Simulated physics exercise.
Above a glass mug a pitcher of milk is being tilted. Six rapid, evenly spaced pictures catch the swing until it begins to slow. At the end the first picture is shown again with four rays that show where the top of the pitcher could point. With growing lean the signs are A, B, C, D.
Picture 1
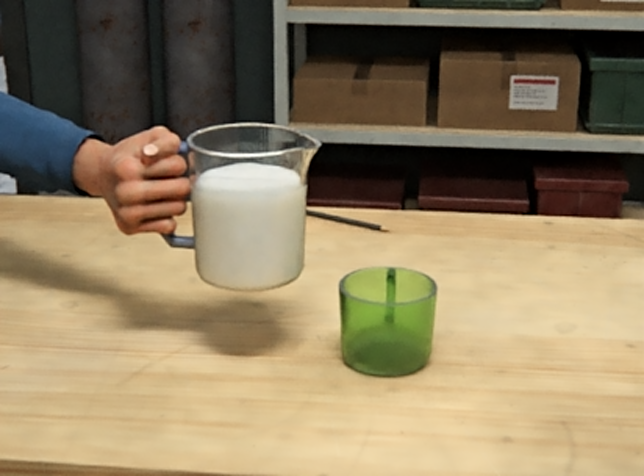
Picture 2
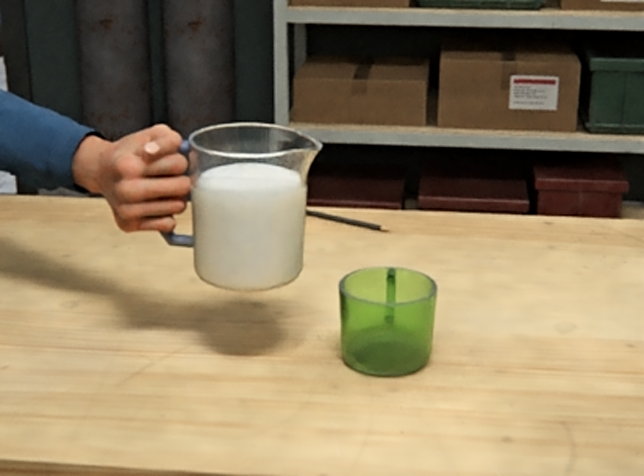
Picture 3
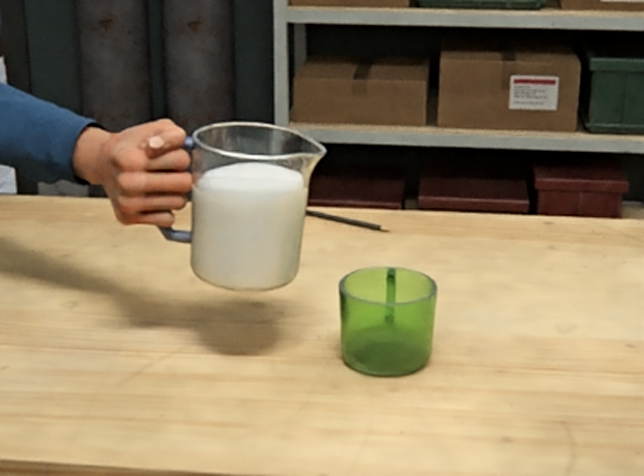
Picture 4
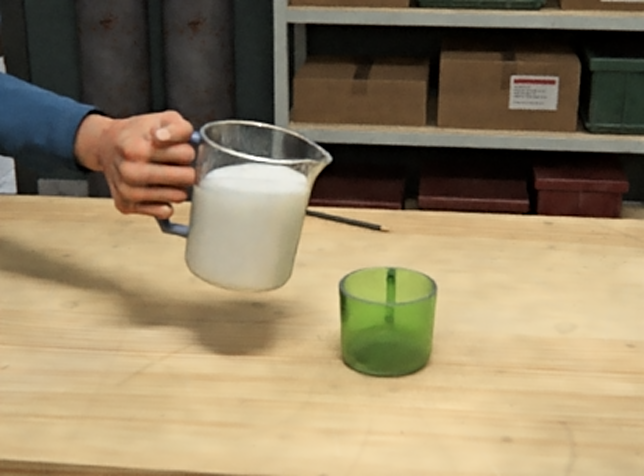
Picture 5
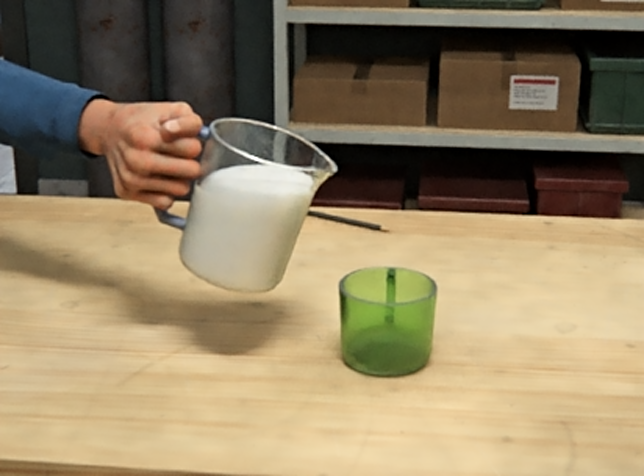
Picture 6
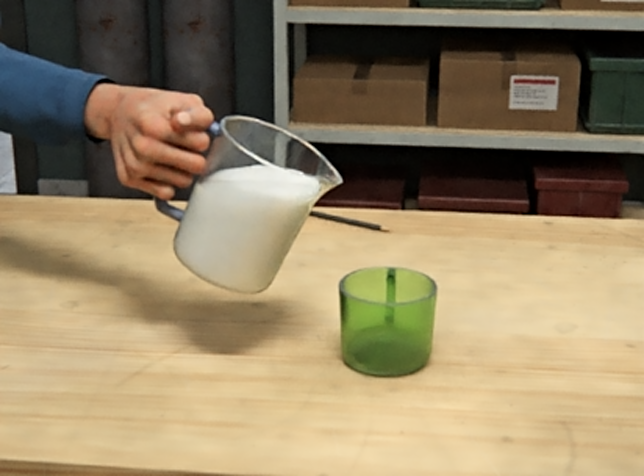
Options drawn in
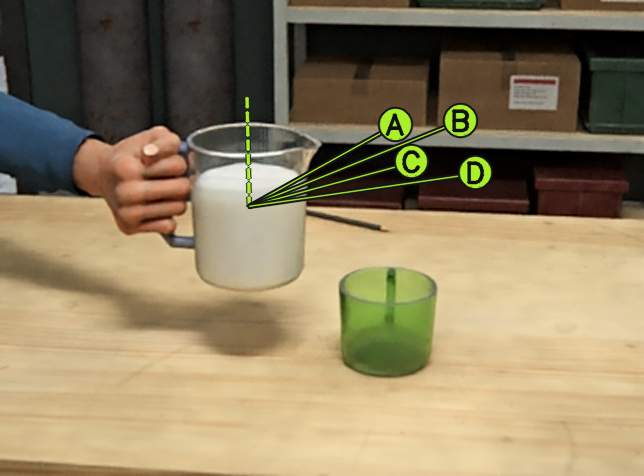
A clear pitcher of milk, held upright by a hand in a blue sleeve, hovers above a wooden table, to the left of an empty green glass mug. The hand then gradually tilts the pitcher rightward, its spout lowering toward the mug's side while the milk stays inside.
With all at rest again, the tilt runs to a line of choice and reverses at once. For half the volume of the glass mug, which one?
The answer is tilt A.
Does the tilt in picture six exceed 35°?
No.
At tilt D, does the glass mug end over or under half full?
Over half.
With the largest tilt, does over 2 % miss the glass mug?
Yes, it does.
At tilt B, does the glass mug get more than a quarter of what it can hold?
Yes, it does.
In lime, A at (380, 133); B at (444, 127); C at (395, 166); D at (458, 176).
For tilt A, the glass mug ends with about 49 % of what it can hold.
For tilt B, the glass mug ends with about 73 % of what it can hold.
For tilt C, the glass mug ends with about 94 % of what it can hold; 4 % of the milk is spilt.
For tilt D, the glass mug is filled to the brim; 14 % of the milk is spilt.
